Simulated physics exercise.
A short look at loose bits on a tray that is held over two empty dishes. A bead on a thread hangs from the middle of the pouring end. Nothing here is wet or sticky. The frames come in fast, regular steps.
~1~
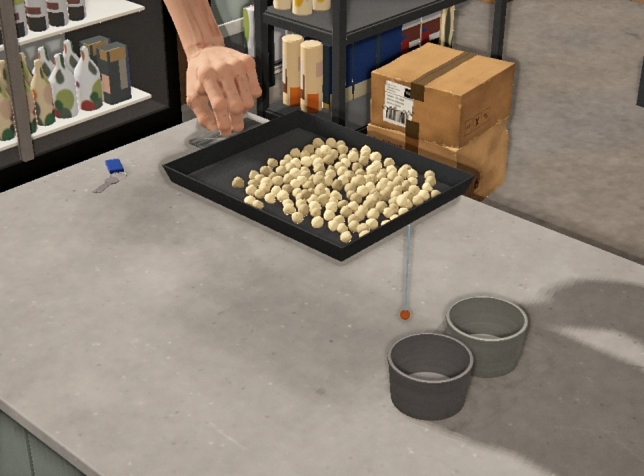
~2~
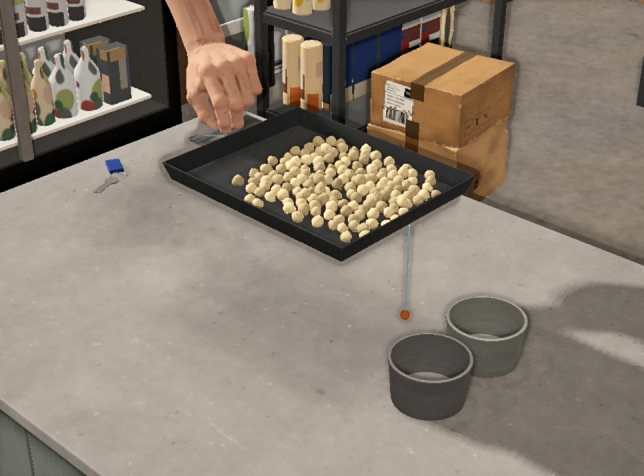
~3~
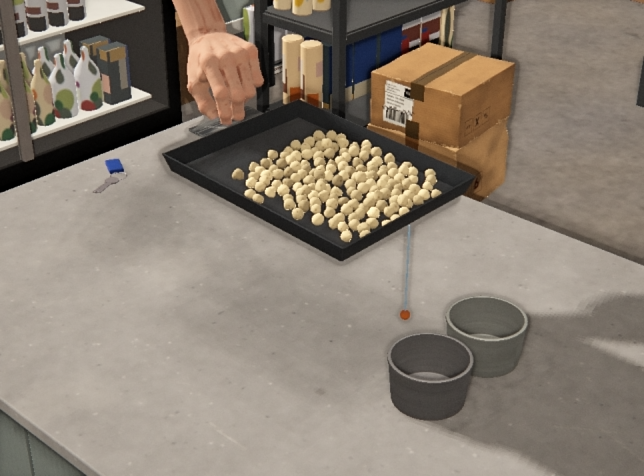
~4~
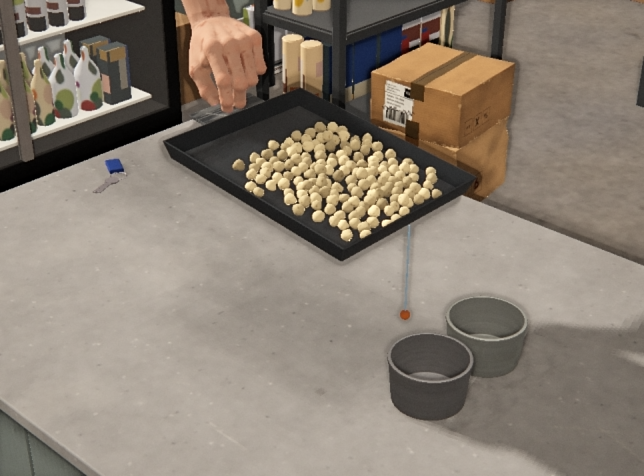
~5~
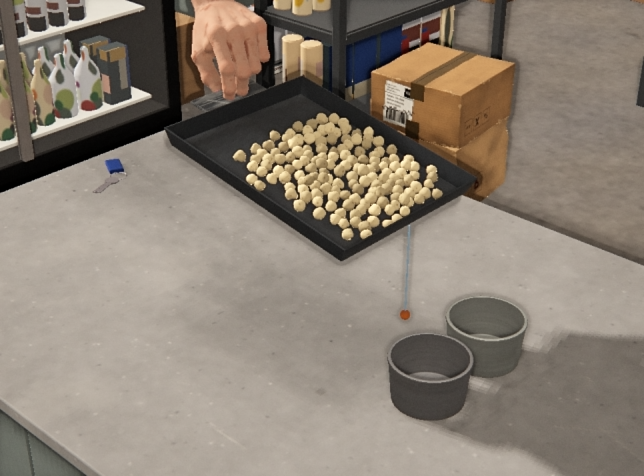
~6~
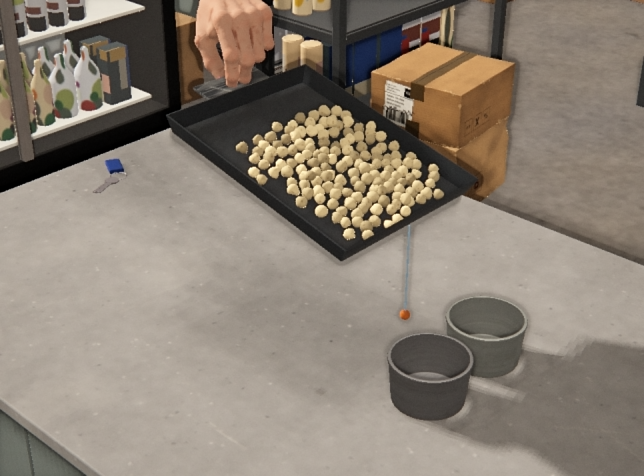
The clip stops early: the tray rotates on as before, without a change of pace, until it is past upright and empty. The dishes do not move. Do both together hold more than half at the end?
The two hold the larger part of the load.
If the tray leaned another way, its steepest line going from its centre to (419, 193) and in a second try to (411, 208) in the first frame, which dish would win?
At the first place the right dish, at the second the right dish.
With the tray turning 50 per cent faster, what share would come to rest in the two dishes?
Close to 60 per cent.
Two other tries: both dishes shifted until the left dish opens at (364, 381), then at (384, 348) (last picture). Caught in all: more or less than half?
First under half, then not half.
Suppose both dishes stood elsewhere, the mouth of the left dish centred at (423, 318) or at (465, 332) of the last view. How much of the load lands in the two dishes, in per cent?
In turn 0 and 50 in a hundred.
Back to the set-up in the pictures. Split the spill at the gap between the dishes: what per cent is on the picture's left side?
About 40 per cent.
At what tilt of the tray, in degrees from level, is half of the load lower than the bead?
Roughly 95°.
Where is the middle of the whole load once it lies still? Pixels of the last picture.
At about (451, 380).
Shortly afterwards, tray tipped steeply; the whole lot on the tray.
Next, tray tipped right over; near a third on the tray; a little in the left dish; near a quarter in the right dish; a little outside both; near a quarter in the air.
Some moments later, tray tipped past a quarter turn; near a third in the left dish; near a third in the right dish; near a third outside both.
In the end, tray tipped past a quarter turn; near a third in the left dish; near a third in the right dish; near a third outside both.
